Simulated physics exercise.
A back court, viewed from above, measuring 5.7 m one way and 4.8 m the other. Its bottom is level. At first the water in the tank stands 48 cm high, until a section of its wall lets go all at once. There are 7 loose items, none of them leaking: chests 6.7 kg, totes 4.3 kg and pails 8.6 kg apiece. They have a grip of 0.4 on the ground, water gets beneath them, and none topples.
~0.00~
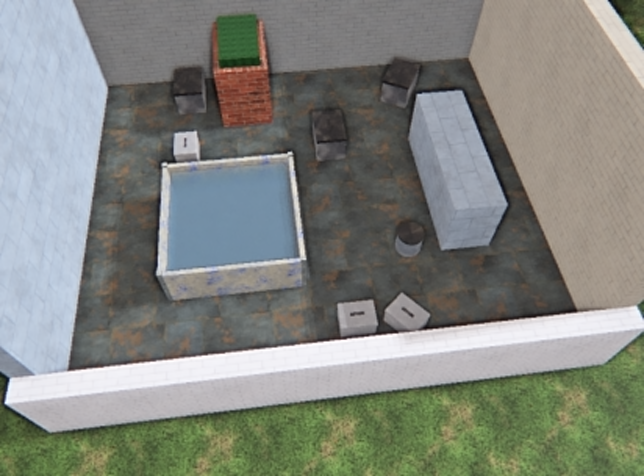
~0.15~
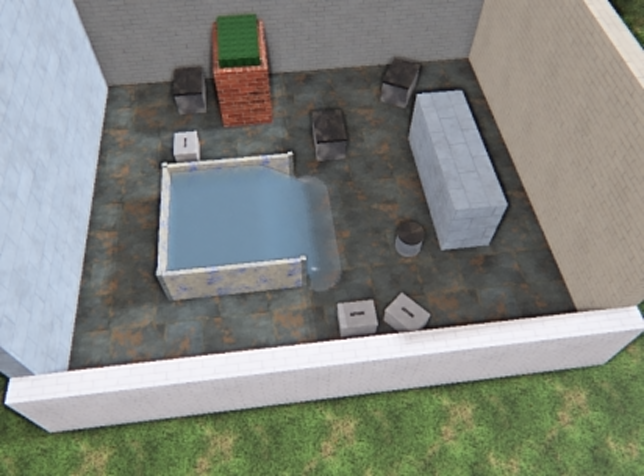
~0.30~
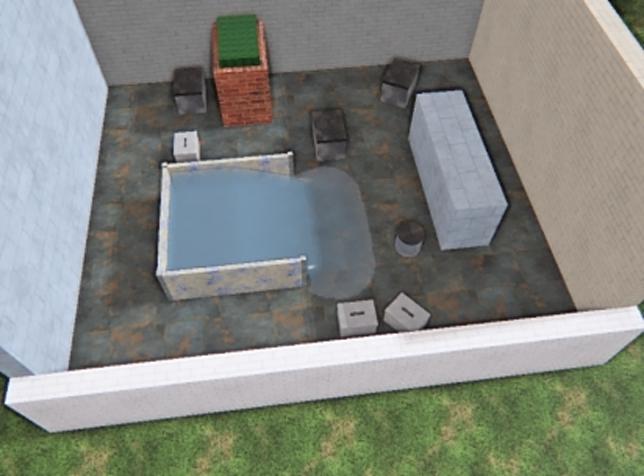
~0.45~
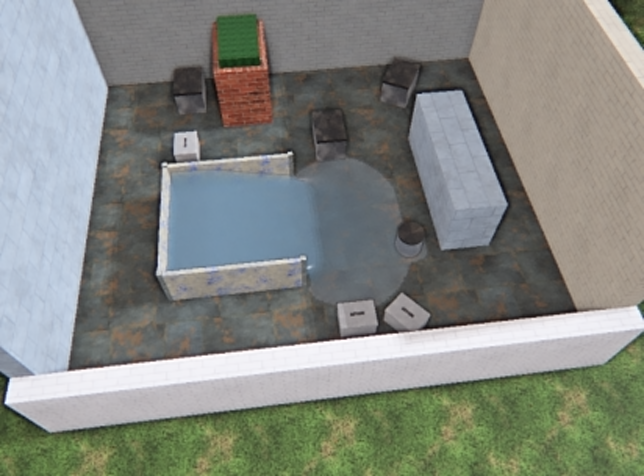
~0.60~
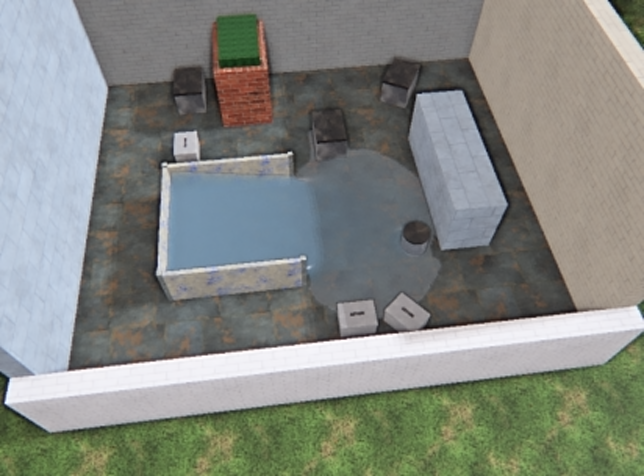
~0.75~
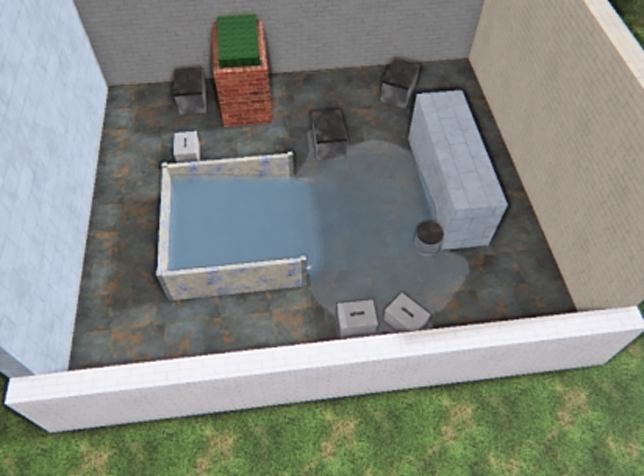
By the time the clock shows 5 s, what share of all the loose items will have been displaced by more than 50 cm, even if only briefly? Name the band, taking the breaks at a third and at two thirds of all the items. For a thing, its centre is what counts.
Looks like the portion will come out two thirds and up.
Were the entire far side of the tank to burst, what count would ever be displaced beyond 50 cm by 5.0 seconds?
That gives 4 of them.
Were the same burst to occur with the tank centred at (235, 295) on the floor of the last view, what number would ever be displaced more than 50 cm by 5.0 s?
Then 4 of them would.
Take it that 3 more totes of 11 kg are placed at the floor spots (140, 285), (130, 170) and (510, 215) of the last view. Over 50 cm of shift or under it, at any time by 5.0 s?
In the order asked: Below the mark; below the mark; above the mark.
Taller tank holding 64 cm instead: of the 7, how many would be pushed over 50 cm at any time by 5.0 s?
It would come to 5 of them.
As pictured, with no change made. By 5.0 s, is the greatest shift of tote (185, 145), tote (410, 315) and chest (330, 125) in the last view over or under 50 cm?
Result, in order: Undershooting / overshooting / overshooting.
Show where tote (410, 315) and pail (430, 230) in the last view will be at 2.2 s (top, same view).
I'd say close to (438, 324) and close to (557, 300).
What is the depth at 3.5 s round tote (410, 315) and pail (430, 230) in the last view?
Close to 11 and 6 centimetres.
After 1.1 s 0 of 7 are over 50 cm from their spots; 0 afloat.
After 2.2 s 1 of 7 are over 50 cm from their spots; 2 afloat.
After 3.5 s 2 of 7 are over 50 cm from their spots; 2 afloat.
After 5.0 s 5 of 7 are over 50 cm from their spots, and 5 have been at some point; 3 afloat.
